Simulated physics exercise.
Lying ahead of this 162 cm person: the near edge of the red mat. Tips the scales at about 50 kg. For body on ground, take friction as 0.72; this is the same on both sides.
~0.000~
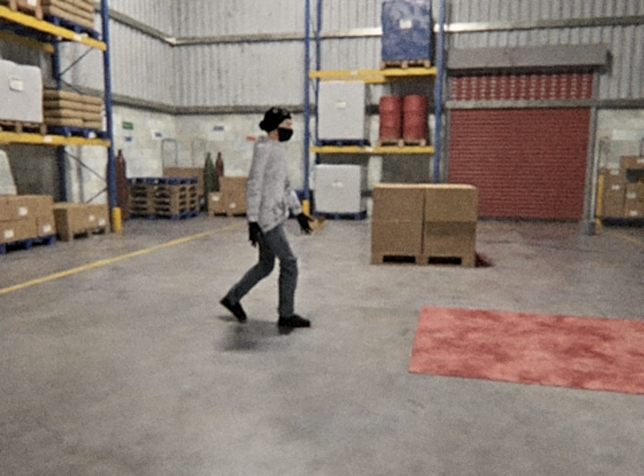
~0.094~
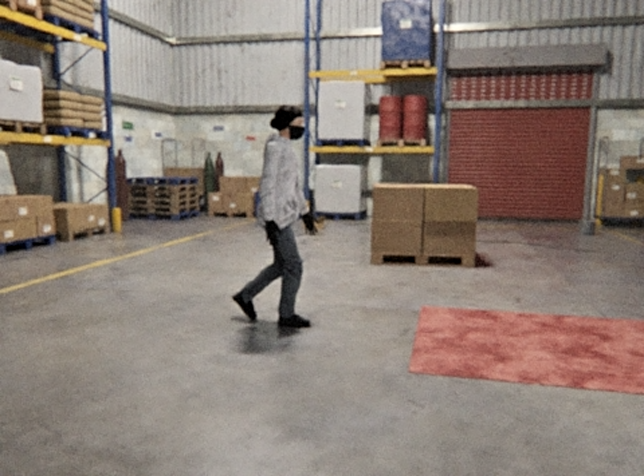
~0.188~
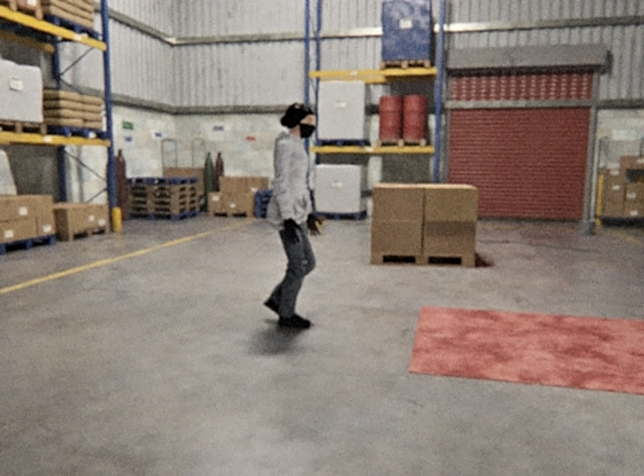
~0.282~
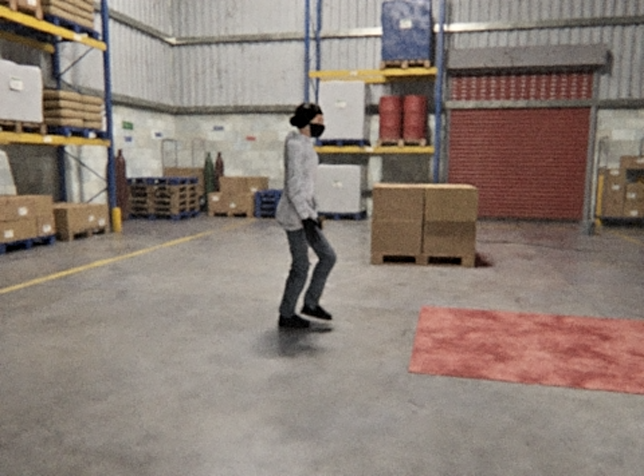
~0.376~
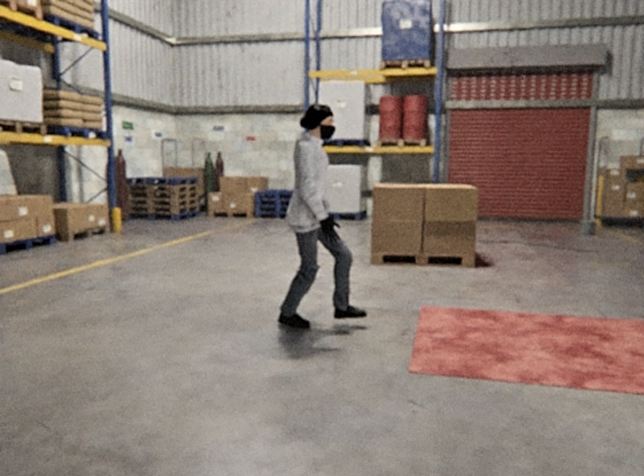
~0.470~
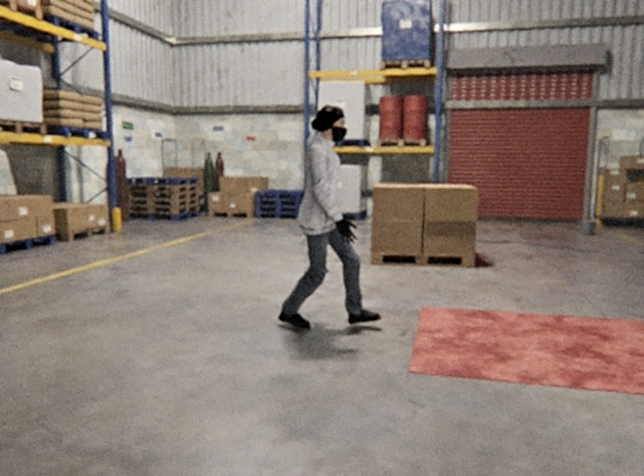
In a warehouse with shelves, stacked boxes and a red roller door, a person in a black cap, black mask and light jacket walked a few steps to the right across the concrete floor.
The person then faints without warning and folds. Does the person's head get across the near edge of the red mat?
Yes.
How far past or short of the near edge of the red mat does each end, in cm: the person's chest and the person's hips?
Result: Person's chest = 10 cm past, person's hips = 20 cm short.
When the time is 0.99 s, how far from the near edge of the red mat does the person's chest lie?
About 20 cm short.
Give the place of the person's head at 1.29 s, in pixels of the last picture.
It would be at about (460, 306) then.
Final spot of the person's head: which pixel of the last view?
I'd say about pixel (469, 309).
After 0.74 s the person's head is 40 cm short of the near edge of the red mat, near (363, 173) in the last picture's view.
After 0.99 s the person's head is 2 cm past the near edge of the red mat, near (423, 245) in the last picture's view; the person's chest 22 cm short of the near edge of the red mat.
After 1.29 s the person's head is 30 cm past the near edge of the red mat, near (460, 306) in the last picture's view.
When all is still (1.9 s), person's hips stop short of the near edge of the red mat; person's head crosses the near edge of the red mat; person's chest crosses the near edge of the red mat.
